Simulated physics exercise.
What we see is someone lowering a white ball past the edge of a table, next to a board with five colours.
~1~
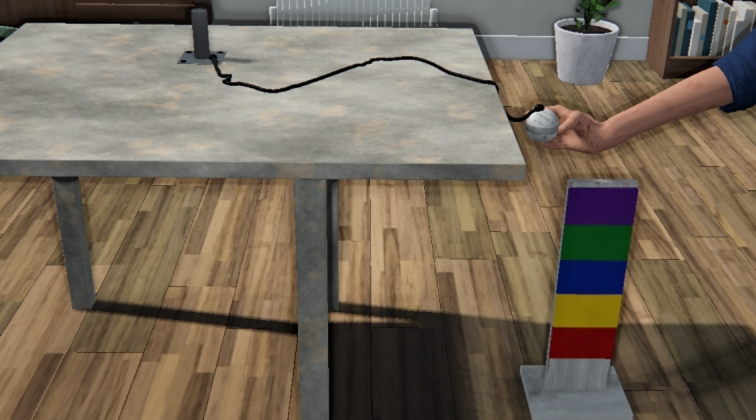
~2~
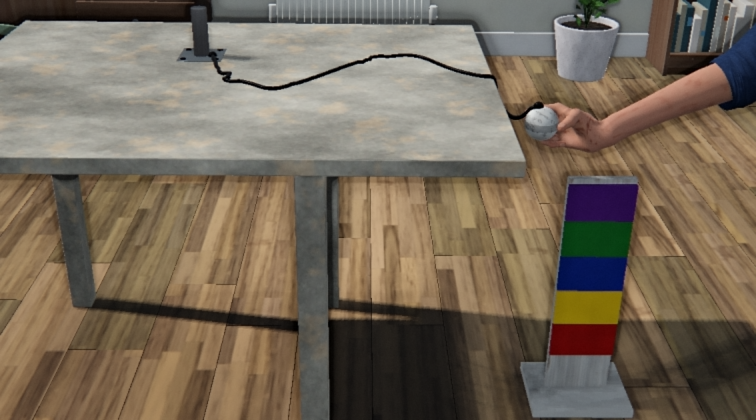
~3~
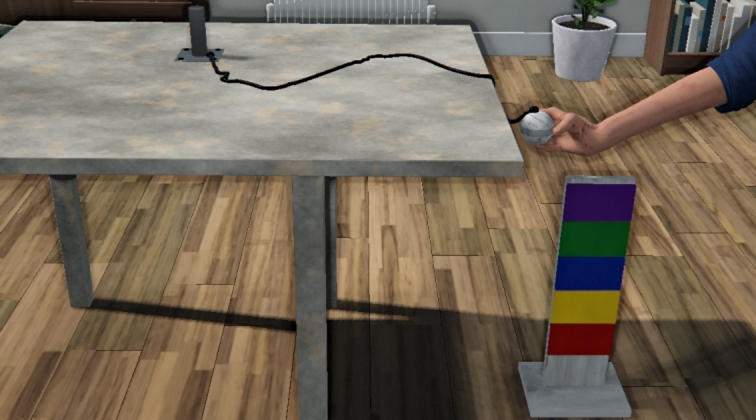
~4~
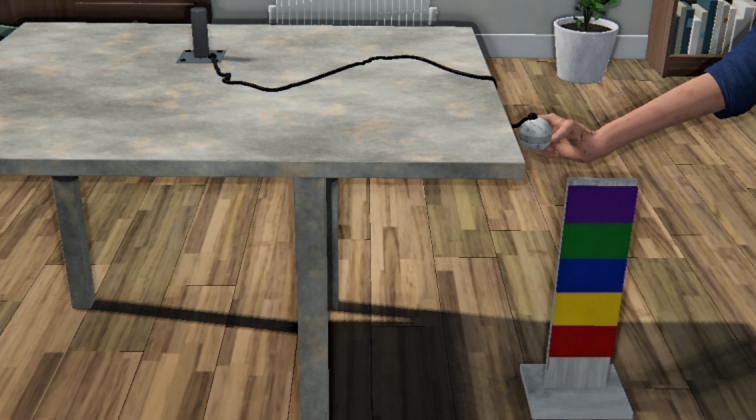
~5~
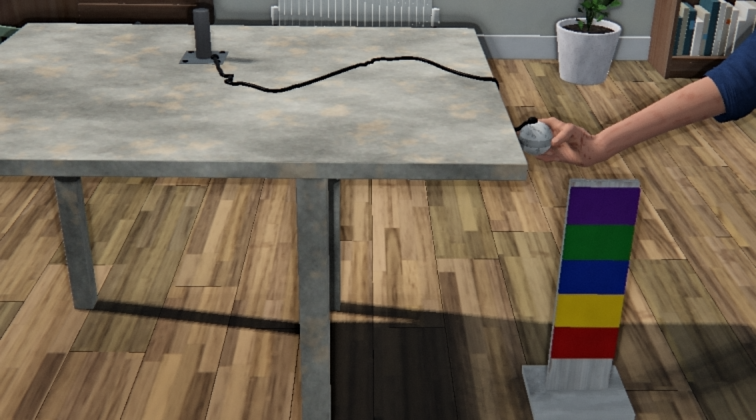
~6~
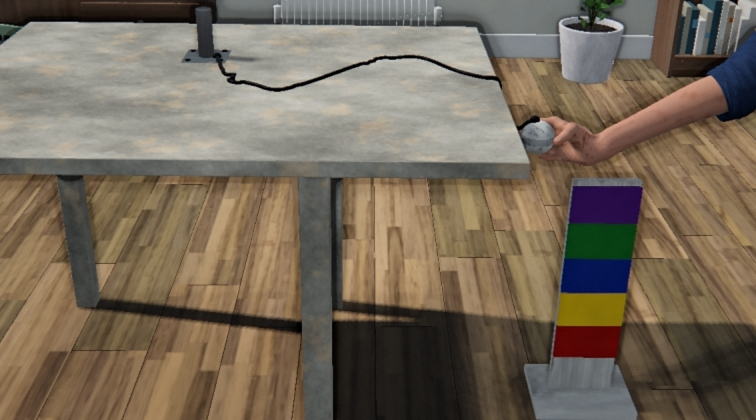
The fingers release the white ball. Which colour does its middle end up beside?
Yellow.
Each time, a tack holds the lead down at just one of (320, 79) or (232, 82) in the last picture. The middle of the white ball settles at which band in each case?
Try one: Green. Try two: Blue.
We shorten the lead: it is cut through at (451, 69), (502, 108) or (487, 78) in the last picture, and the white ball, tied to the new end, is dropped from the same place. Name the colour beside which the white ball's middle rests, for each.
For the first: Purple; for the second: Blue; for the third: Green.
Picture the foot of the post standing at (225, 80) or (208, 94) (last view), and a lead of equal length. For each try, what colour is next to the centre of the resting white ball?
For the first it would be red, for the second red.
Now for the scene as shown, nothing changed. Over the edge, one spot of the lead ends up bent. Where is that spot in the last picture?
Look around (375, 59).
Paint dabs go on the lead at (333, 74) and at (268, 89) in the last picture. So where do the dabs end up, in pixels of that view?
About (430, 75), and the other about (350, 68).
Soon after, ball near (469, 301); level with yellow.
After that, ball near (490, 303); level with yellow.
In the end, ball near (479, 303); level with yellow. The lead holds its middle at yellow.
